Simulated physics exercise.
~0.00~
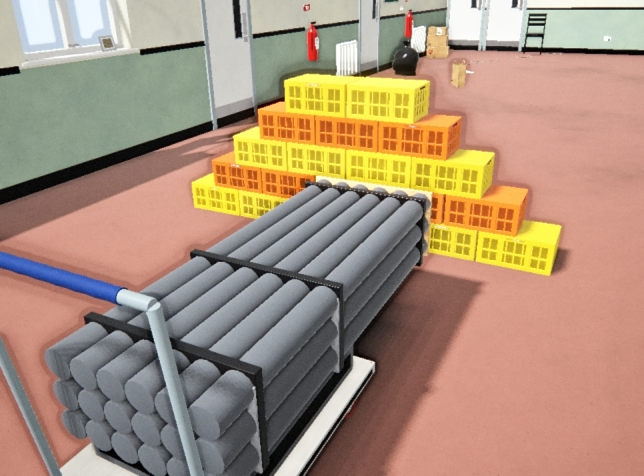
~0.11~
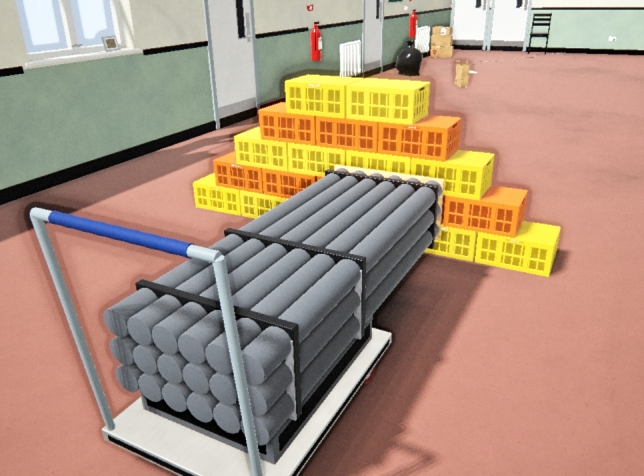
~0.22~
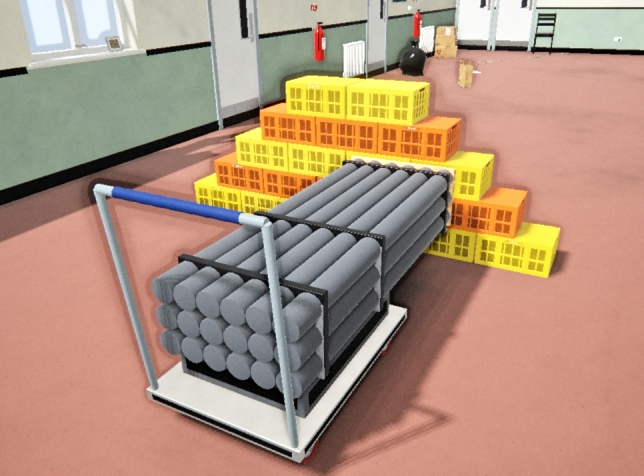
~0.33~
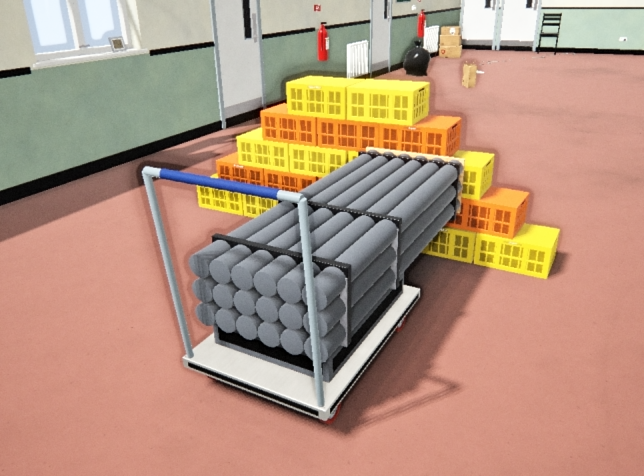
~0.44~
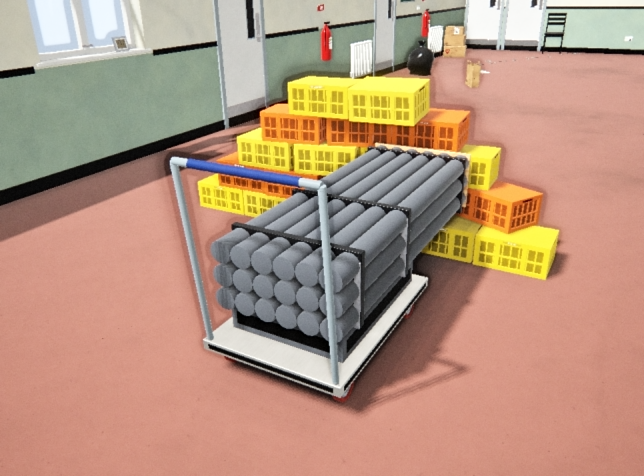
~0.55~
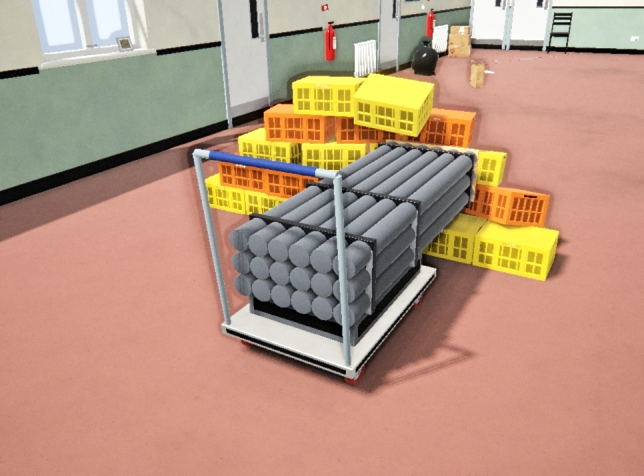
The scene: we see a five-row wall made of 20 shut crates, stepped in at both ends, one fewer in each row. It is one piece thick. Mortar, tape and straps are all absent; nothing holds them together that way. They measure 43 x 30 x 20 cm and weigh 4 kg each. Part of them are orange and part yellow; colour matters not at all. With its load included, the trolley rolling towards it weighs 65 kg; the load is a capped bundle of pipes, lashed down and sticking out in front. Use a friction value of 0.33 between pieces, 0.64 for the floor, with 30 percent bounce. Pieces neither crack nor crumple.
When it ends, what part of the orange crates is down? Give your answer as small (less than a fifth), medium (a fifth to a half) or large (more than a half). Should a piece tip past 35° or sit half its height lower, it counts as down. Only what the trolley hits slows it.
Large - more than a half.
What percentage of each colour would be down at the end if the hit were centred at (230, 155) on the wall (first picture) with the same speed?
Then yellow 30, orange 50 per cent.
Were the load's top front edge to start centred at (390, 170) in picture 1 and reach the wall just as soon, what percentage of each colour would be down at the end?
Result - yellow: 40%; orange: 80%.
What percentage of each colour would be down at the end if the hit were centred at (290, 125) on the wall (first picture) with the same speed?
In that case, yellow 30 and orange 20 in a hundred end down.
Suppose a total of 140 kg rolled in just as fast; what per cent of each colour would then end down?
Down at the end: Yellow 40 per cent, orange 80 per cent.
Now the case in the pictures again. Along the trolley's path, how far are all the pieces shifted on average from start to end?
Mean shift: Roughly 55 cm.
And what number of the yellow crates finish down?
For yellow, the number down is 5.
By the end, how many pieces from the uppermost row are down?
That comes to 2 in all.
After 0.72 s, load 47 cm past the wall's line, still rolling; 2 of the 8 orange crates down (4 of 20 in all colours); top orange crate leaning 11°; top yellow crate leaning 11°.
After 1.06 s, load 72 cm past the wall's line, still rolling; 4 of the 8 orange crates down (8 of 20 in all colours); top orange crate leaning 19°, 20 cm lower; top yellow crate leaning 23°, 11 cm lower.
After 1.72 s, load 96 cm past the wall's line, still rolling; 6 of the 8 orange crates down (11 of 20 in all colours); top orange crate on its side; top yellow crate leaning 9°, 38 cm lower.
At rest (3.7 s), load 96 cm past the wall's line, stopped; 6 of the 8 orange crates down (11 of 20 in all colours); top orange crate on its side; top yellow crate on its side. That is 75 per cent. As the last picture would show them, middles, top orange crate near (349, 148), top yellow crate near (320, 136).
